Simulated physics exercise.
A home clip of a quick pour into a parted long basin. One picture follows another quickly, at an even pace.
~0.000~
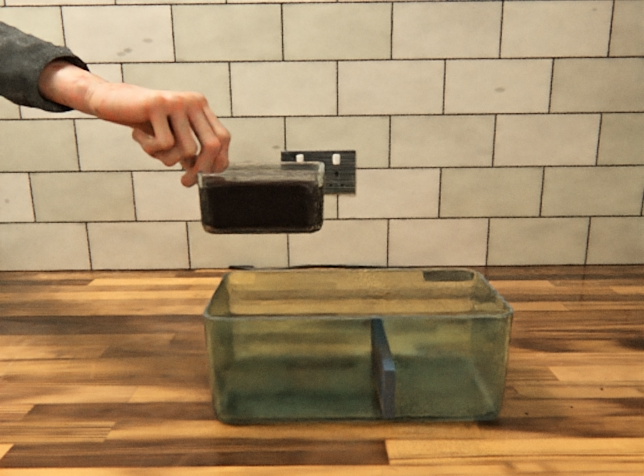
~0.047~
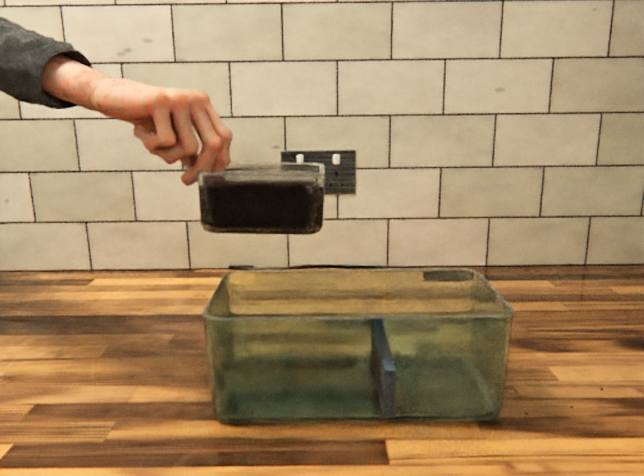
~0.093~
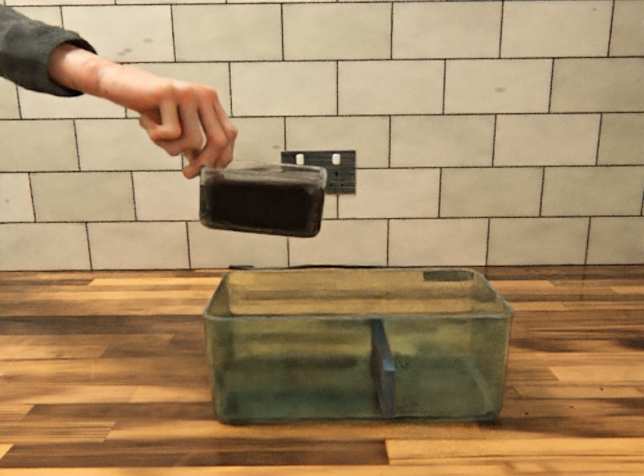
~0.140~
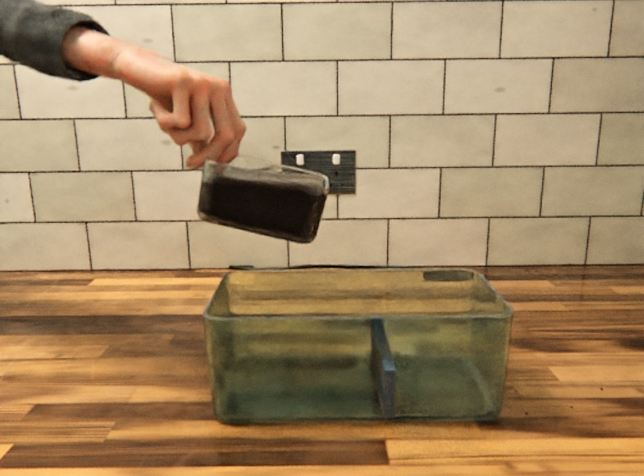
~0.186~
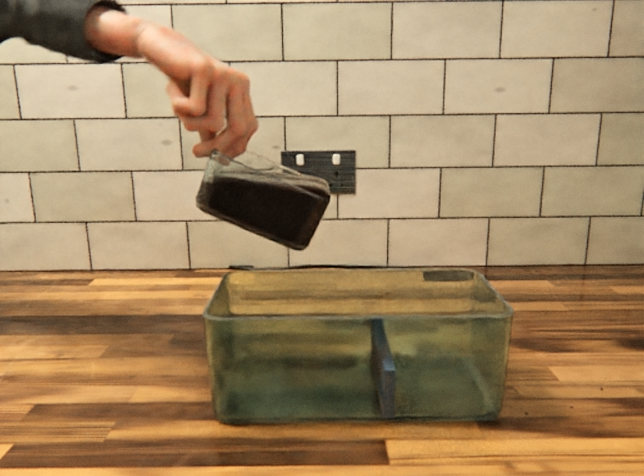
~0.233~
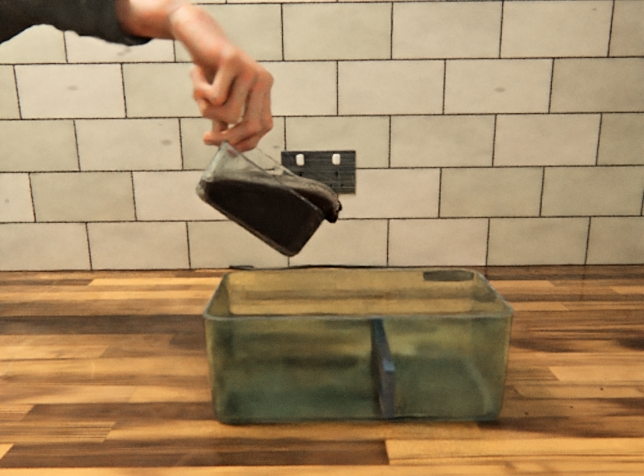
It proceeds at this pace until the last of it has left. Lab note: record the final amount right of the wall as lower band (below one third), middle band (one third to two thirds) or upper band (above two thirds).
The bottom band.
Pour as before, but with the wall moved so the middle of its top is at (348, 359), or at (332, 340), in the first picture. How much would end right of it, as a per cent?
Note - case one near 70 %, case two near 80 %.
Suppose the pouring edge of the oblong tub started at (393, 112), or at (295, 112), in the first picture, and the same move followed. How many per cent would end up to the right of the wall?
85 % and 10 %.
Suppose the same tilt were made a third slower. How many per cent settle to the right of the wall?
Roughly 40 per cent ends up there.
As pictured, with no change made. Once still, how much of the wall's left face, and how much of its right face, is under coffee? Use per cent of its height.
On the left 30 %, on the right 10 %.
A moment on, the oblong tub is tipped right over and 10 per cent is still to pour, 43 is left of the wall and 21 right of it.
Next, the oblong tub is tipped right over and 1 per cent is still to pour, 72 is left of the wall and 23 right of it.
Then the oblong tub is tipped right over and 0 per cent is still to pour, 73 is left of the wall and 23 right of it.
Later the oblong tub is tipped right over and 0 per cent is still to pour, 74 is left of the wall and 23 right of it.
In the end 74 per cent lies left of the wall, 23 right of it and 3 outside.
